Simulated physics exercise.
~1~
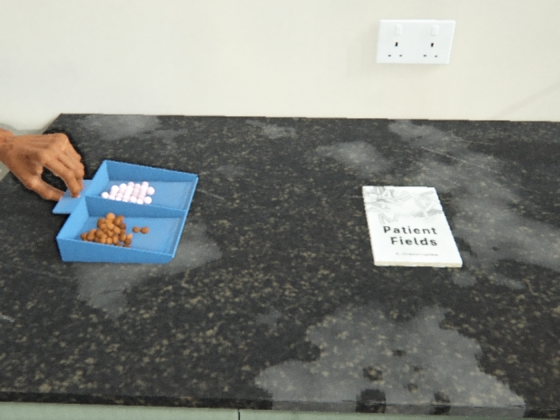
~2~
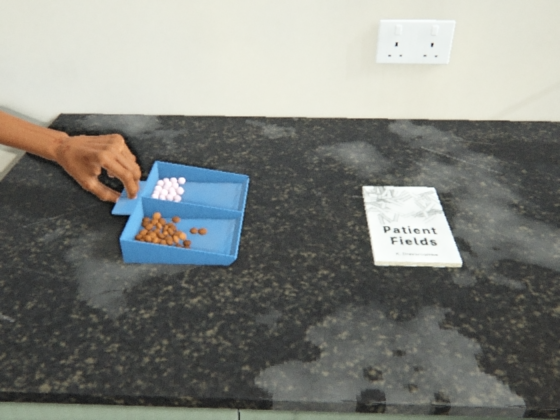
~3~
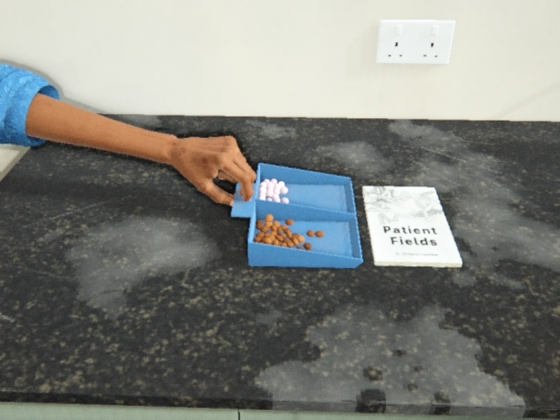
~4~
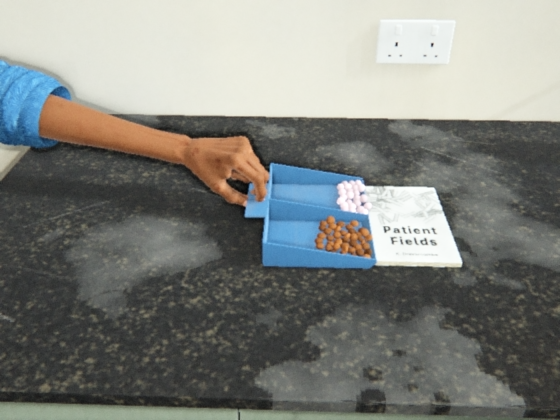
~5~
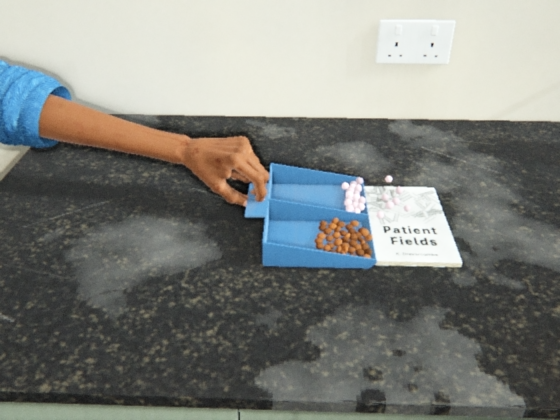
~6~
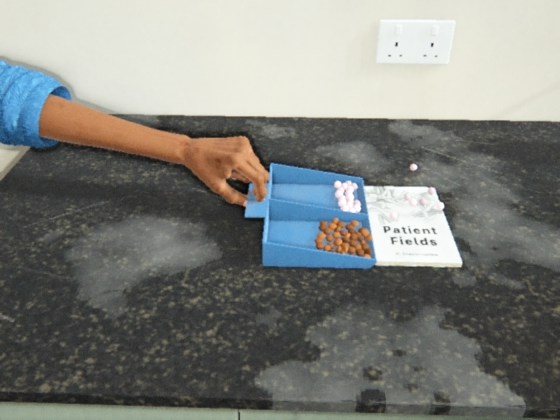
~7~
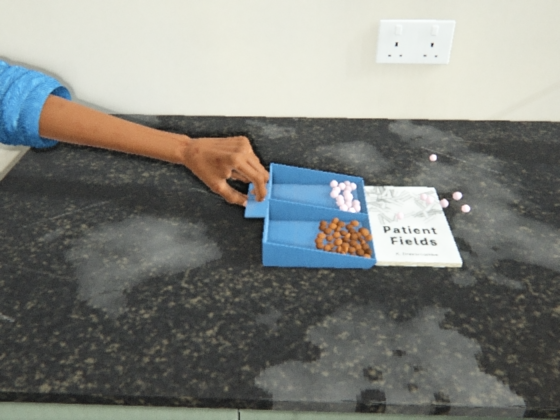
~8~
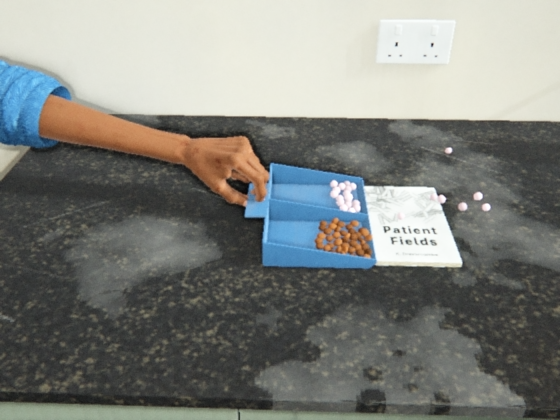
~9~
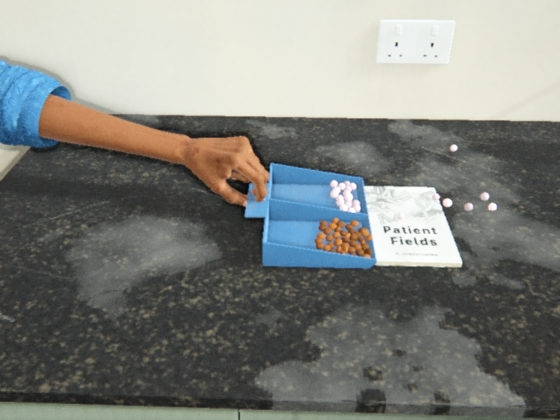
On a dark speckled counter, a hand slid a blue two-part tray of brown and pale pink pieces right until it hit a thin book and stopped; the brown ones bunched inside at the front, while several pink ones spilled over and scattered beyond.
